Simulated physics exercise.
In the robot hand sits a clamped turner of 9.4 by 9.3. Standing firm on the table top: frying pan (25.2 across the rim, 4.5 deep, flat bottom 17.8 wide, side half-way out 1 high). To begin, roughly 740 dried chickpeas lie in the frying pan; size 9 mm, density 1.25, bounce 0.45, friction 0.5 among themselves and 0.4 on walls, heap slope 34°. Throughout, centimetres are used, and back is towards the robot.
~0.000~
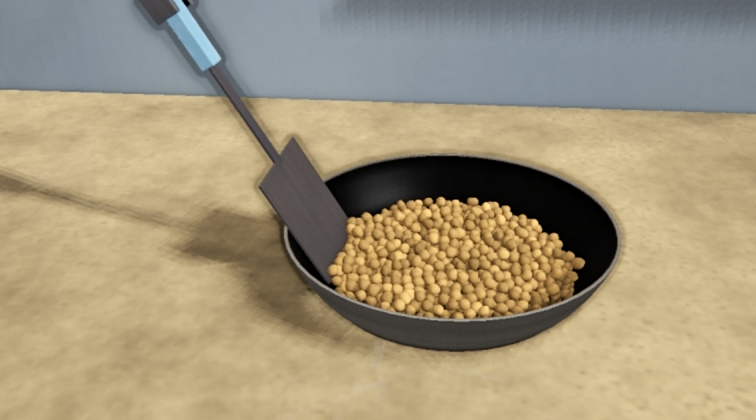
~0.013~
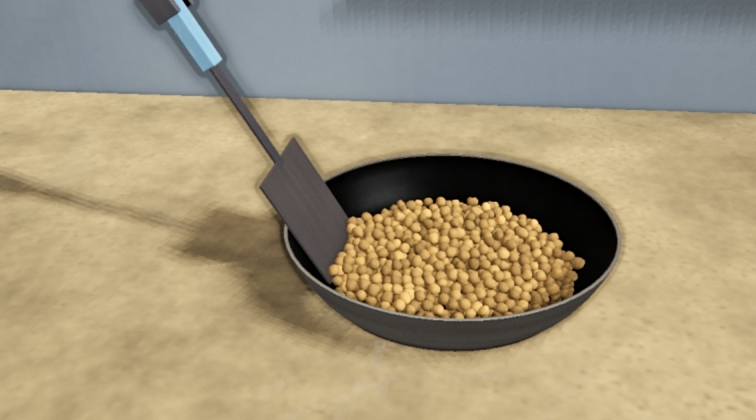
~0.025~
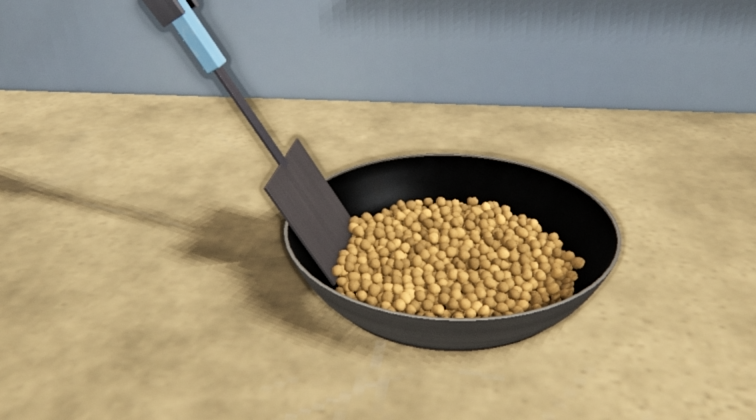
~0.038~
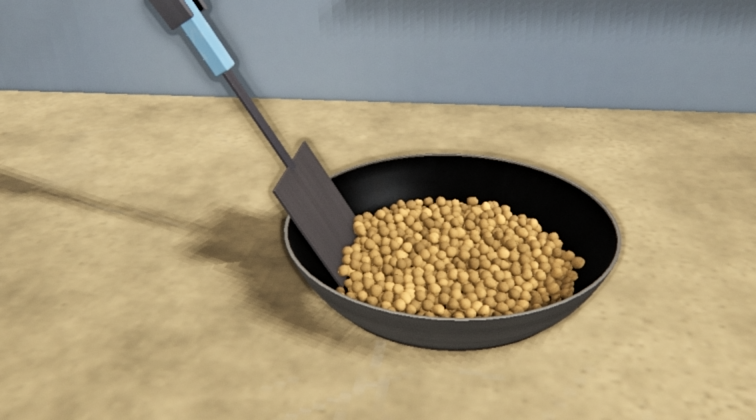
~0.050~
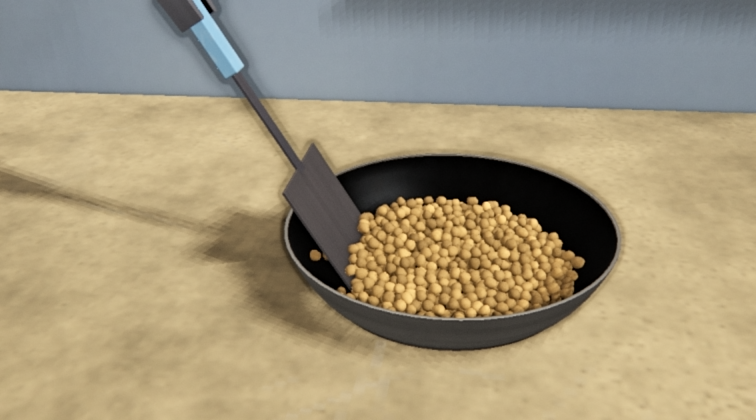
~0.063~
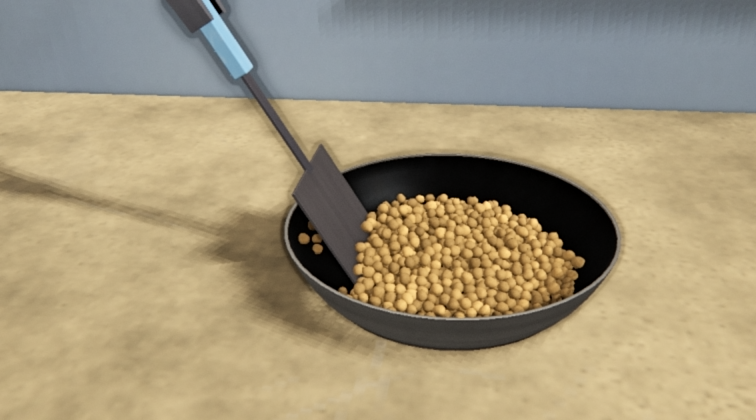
A mottled tan tabletop in front of a blue-grey wall is seen from slightly above by a still camera. A black frying pan right of centre holds a heap of tan chickpeas, with a dark turner on a light-blue handle leaning in at its left side. The turner slides slowly rightward into the heap, nudging its left edge, and a few chickpeas appear behind the blade.
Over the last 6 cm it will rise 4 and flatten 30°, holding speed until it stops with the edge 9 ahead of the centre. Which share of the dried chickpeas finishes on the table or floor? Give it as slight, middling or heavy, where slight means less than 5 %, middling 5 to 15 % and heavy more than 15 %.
Middling.
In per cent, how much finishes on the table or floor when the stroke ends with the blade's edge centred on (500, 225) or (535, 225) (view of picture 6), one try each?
The two tries give near 0 and near 0 in a hundred.
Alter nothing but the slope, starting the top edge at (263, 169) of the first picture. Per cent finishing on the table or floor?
I'd estimate close to 10 per cent.
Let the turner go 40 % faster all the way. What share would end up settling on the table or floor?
It would be roughly 15 percent.
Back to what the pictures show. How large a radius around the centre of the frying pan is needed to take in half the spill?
Roughly 22 cm from the middle.
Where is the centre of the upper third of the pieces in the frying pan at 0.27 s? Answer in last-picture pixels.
About pixel (546, 241).
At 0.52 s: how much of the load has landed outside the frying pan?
Some 10 per cent of the load.
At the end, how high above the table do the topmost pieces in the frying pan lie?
It reaches about 5.0 cm.
After 0.16 s, sloping 60°, highest piece 16 above the table; 733 in the frying pan, 3 on the blade or in flight.
After 0.27 s, sloping 50°, highest piece 17 above the table; 733 in the frying pan, 3 on the blade or in flight.
After 0.52 s, sloping 30°, highest piece 5 above the table; 665 in the frying pan, 69 on the table or floor, 2 on the blade or in flight.
After 1.57 s, sloping 30°, highest piece 5 above the table; 665 in the frying pan, 71 on the table or floor.
At rest, 665 in the frying pan, 71 on the table or floor. That is 10 % on the table or floor.
